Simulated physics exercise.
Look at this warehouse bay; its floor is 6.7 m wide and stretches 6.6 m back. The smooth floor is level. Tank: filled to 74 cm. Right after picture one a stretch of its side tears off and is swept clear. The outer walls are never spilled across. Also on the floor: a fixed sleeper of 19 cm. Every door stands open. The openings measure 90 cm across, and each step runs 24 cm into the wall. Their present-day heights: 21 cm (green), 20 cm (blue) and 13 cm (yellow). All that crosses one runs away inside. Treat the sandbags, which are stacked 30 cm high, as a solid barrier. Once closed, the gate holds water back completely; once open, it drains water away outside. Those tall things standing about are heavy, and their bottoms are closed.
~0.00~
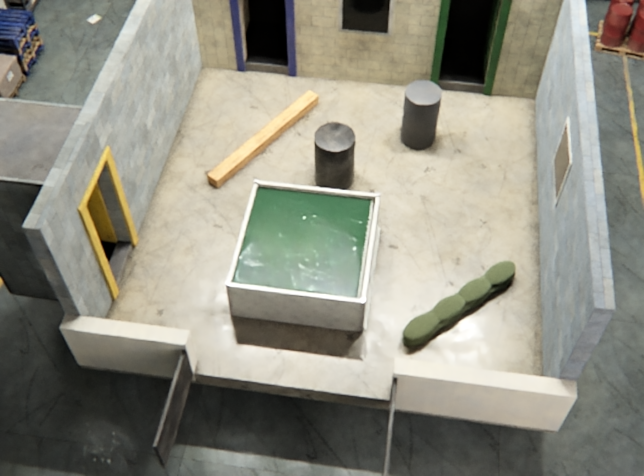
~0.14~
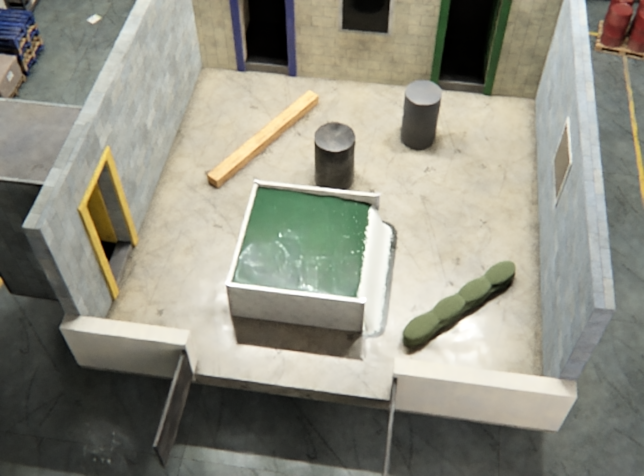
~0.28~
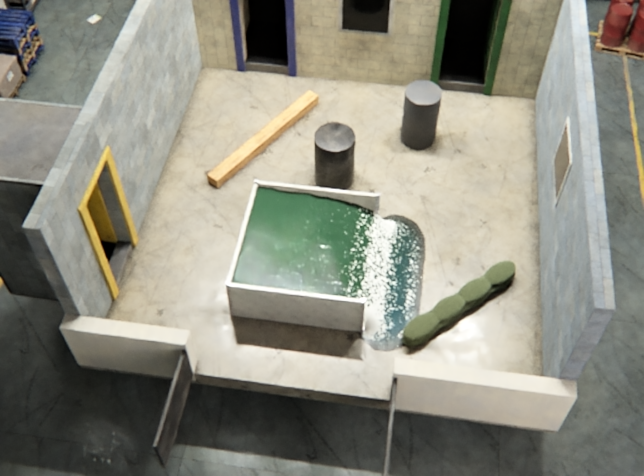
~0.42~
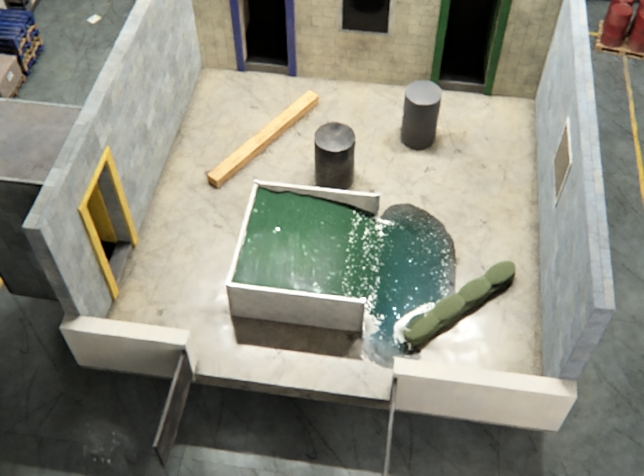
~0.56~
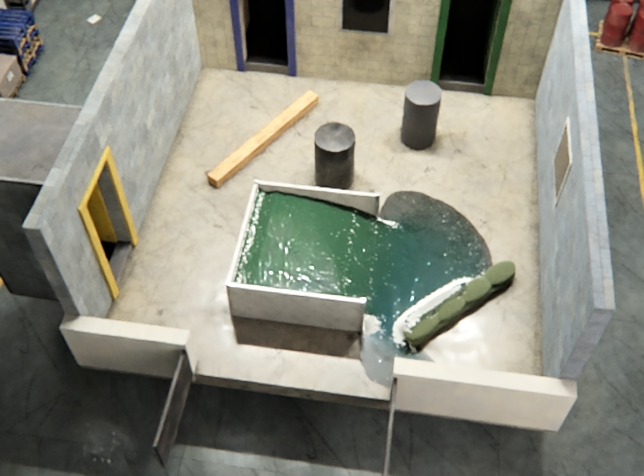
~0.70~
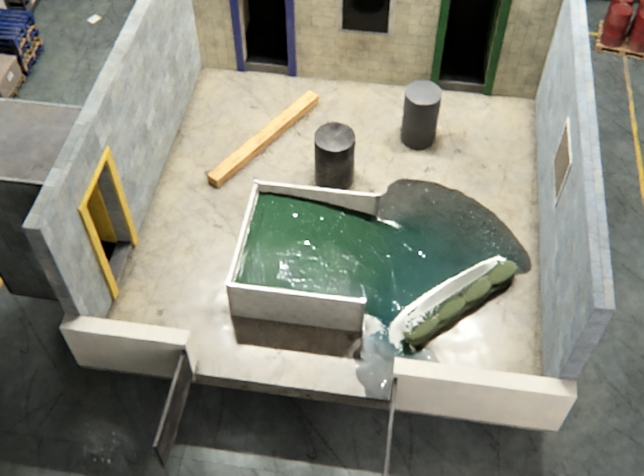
Green water pouring from the right side of a square tank, spreading across the bay floor and washing against the green sandbags.
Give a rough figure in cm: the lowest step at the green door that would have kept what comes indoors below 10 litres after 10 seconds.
I would say 27 cm.
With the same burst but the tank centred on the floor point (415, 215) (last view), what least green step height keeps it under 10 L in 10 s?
Minimum: Approx. 24 cm.
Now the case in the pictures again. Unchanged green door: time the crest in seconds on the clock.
Roughly at 3.0 s.
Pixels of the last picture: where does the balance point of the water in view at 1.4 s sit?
(380, 269) or so.
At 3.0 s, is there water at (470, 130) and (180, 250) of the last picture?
Submerged, then bone dry.
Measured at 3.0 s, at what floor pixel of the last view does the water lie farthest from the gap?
Near pixel (534, 102).
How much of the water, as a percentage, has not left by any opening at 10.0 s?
Roughly 88 per cent of the water.
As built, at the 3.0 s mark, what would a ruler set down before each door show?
Green door 31 cm, blue door 0 cm, yellow door 0 cm.
After 1.4 s water covers 25 % of the floor, deepest (44 cm) near (410, 324); it has not reached the green door.
After 3.0 s water covers 40 % of the floor, deepest (44 cm) near (534, 109); 31 cm at the green door, 2 litres in over its 21 cm step.
After 10.0 s water covers 95 % of the floor, deepest (12 cm) near (112, 306); 7 cm at the green door, 44 litres in over its 21 cm step.
At the green door as built, the water arrived by 2.3 s and peaked near 31 cm at 3.0 s.
Run again over the same 10 s with other heights there, 36 litres in over 22 cm, 4 litres over 30 cm. The limit of 10 litres is kept from about 27 cm up.
